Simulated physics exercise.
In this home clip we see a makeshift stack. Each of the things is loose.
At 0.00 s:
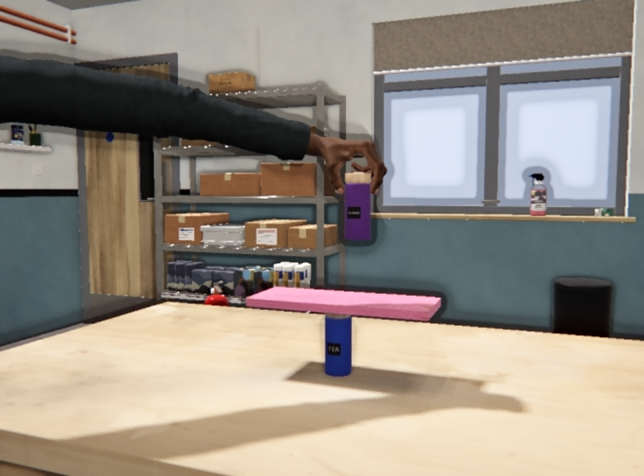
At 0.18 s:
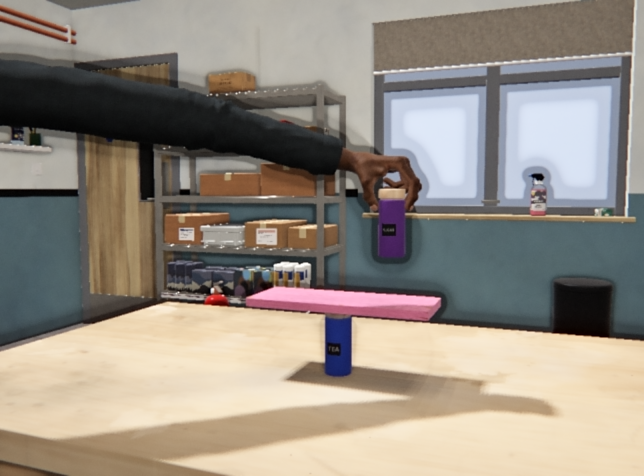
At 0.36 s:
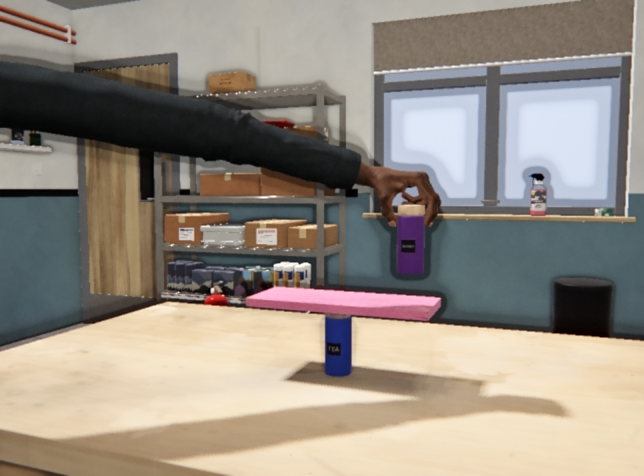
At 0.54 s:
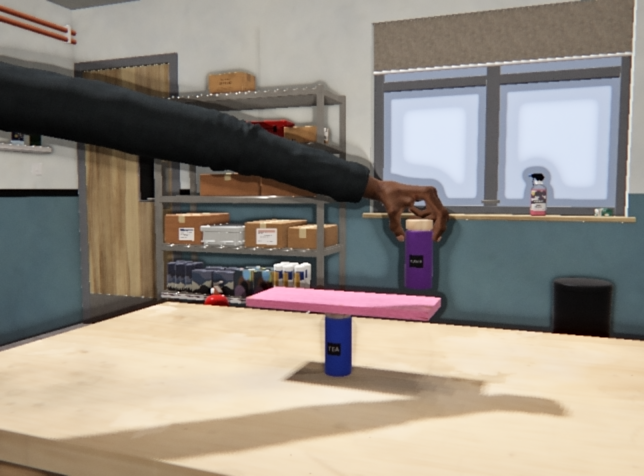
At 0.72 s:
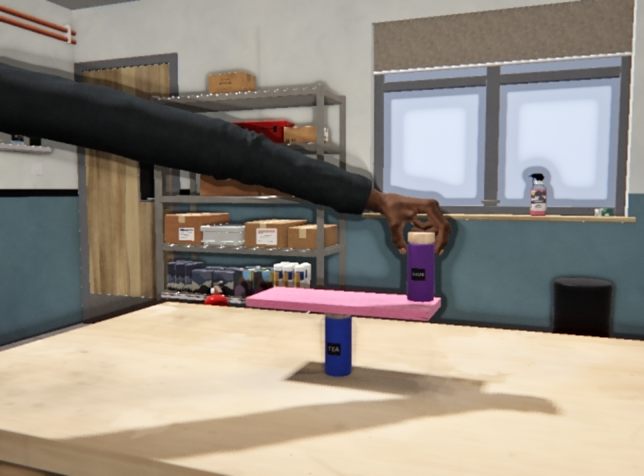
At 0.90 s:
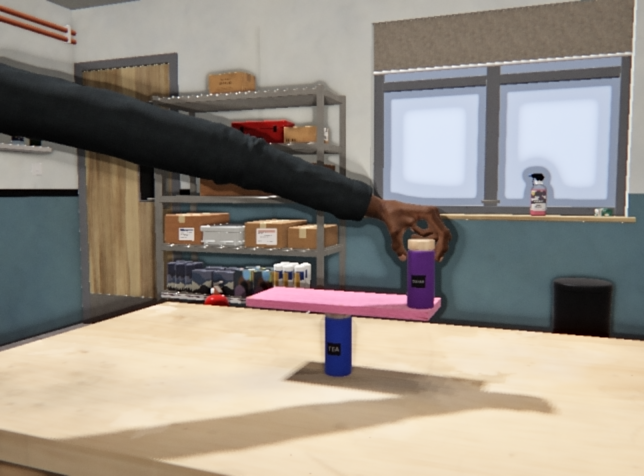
The clip opens on a pink slab balanced across an upright blue shaker on a wooden table, while a dark-sleeved arm reaching from the left holds a purple shaker above it. The hand moves the purple shaker rightward and down, setting its base at the slab's right end, fingers still at its top.
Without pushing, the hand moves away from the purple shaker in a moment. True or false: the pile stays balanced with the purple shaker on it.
False.
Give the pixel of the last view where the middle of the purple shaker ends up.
End spot: Near (449, 382).
After 1.40 s, purple shaker now fallen; pink board turned 32° from how it was put.
After 1.50 s, pink board turned 49° from how it was put.
In the end (2.2 s), fallen, purple shaker; toppled in the stack, pink board; blue shaker unmoved. At the end, from the last picture's camera, purple shaker near (449, 381). The stack comes apart.
